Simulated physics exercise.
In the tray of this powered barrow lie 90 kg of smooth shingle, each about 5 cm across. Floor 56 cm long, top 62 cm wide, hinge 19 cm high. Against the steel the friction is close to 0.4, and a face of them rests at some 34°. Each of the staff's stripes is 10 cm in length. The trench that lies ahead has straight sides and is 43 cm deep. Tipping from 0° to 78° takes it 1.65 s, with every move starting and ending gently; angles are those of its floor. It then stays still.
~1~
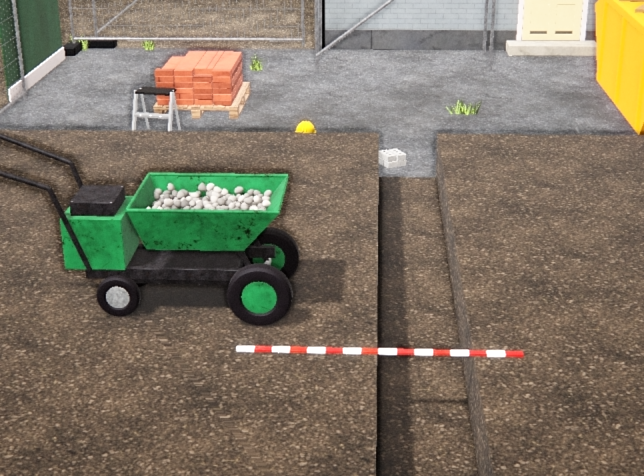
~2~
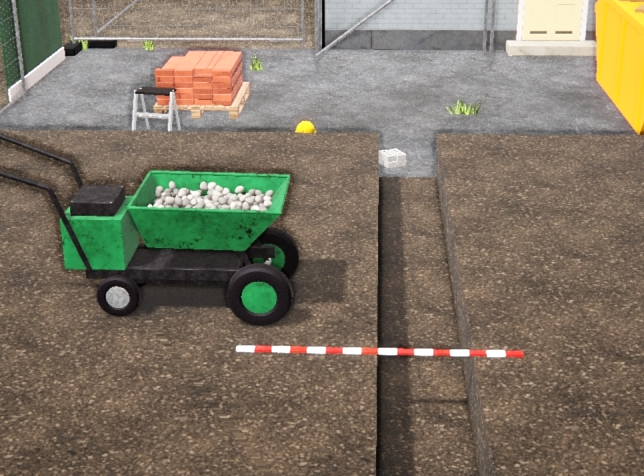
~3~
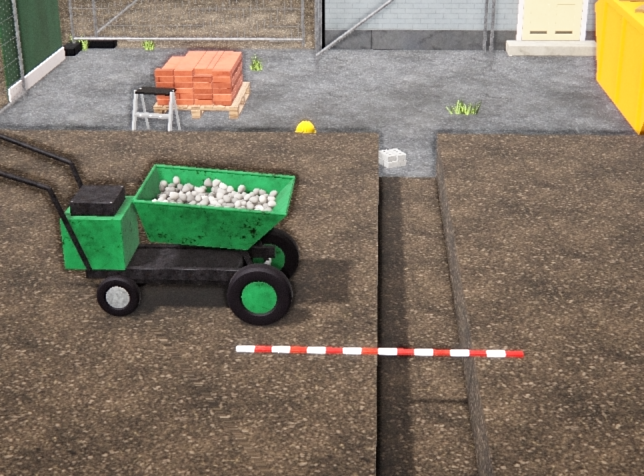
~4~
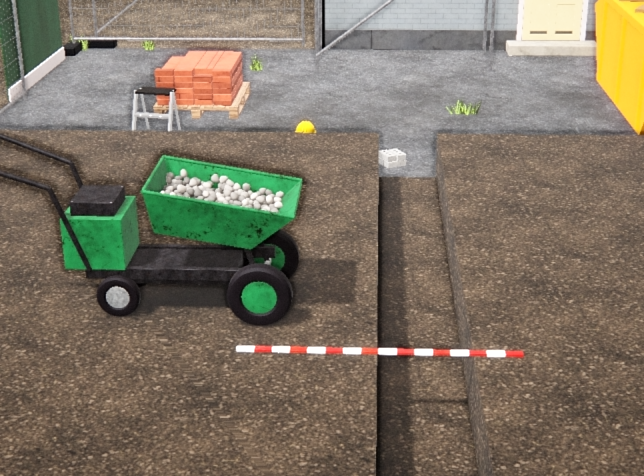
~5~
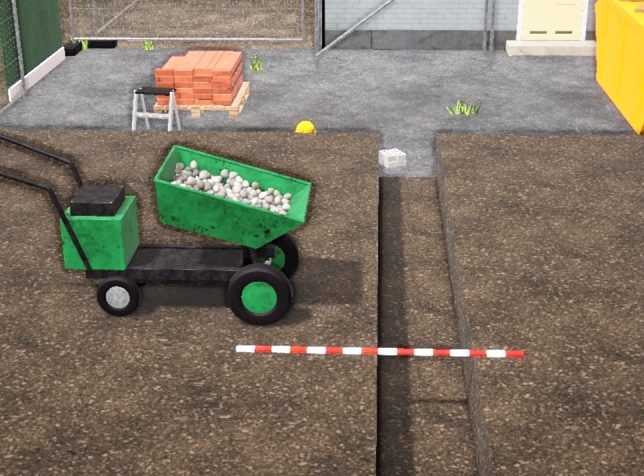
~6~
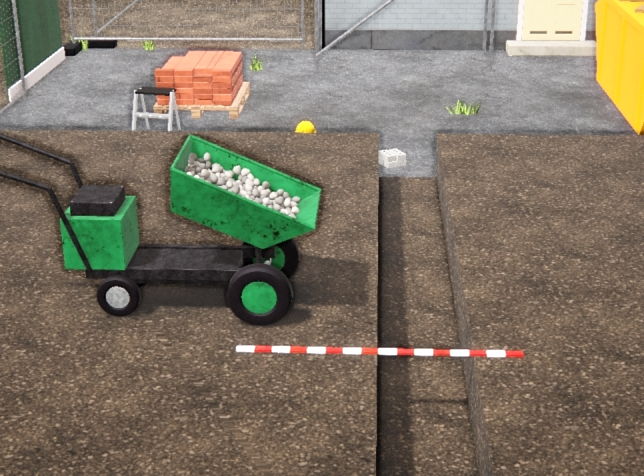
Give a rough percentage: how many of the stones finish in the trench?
97 %.
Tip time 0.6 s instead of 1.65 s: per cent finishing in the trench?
Around 100 per cent would end in the trench.
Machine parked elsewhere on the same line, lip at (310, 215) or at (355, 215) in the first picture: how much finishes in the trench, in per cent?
Near 100 then near 65 percent.
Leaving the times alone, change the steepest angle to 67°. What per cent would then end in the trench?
Roughly 100%.
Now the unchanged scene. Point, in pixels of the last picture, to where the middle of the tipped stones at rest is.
The tipped stones centre close to (428, 359).
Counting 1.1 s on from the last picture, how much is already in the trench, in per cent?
75 per cent, give or take.
Then, 0.6 s after the last picture the floor is at 66°, 97 % in the tray, 3 % short of the trench; the foremost stones are at (373, 274).
Then, 1.1 s after the last picture the floor is at 78°, 16 % in the tray, 9 % short of the trench, 76 % in the trench; the foremost stones are at (460, 356).
Then, 1.5 s after the last picture the floor is at 78°, 0 % in the tray, 5 % short of the trench, 95 % in the trench; the foremost stones are at (460, 367).
Then, 3.5 s after the last picture the floor is at 78°, 0 % in the tray, 3 % short of the trench, 97 % in the trench; the foremost stones are at (460, 362).
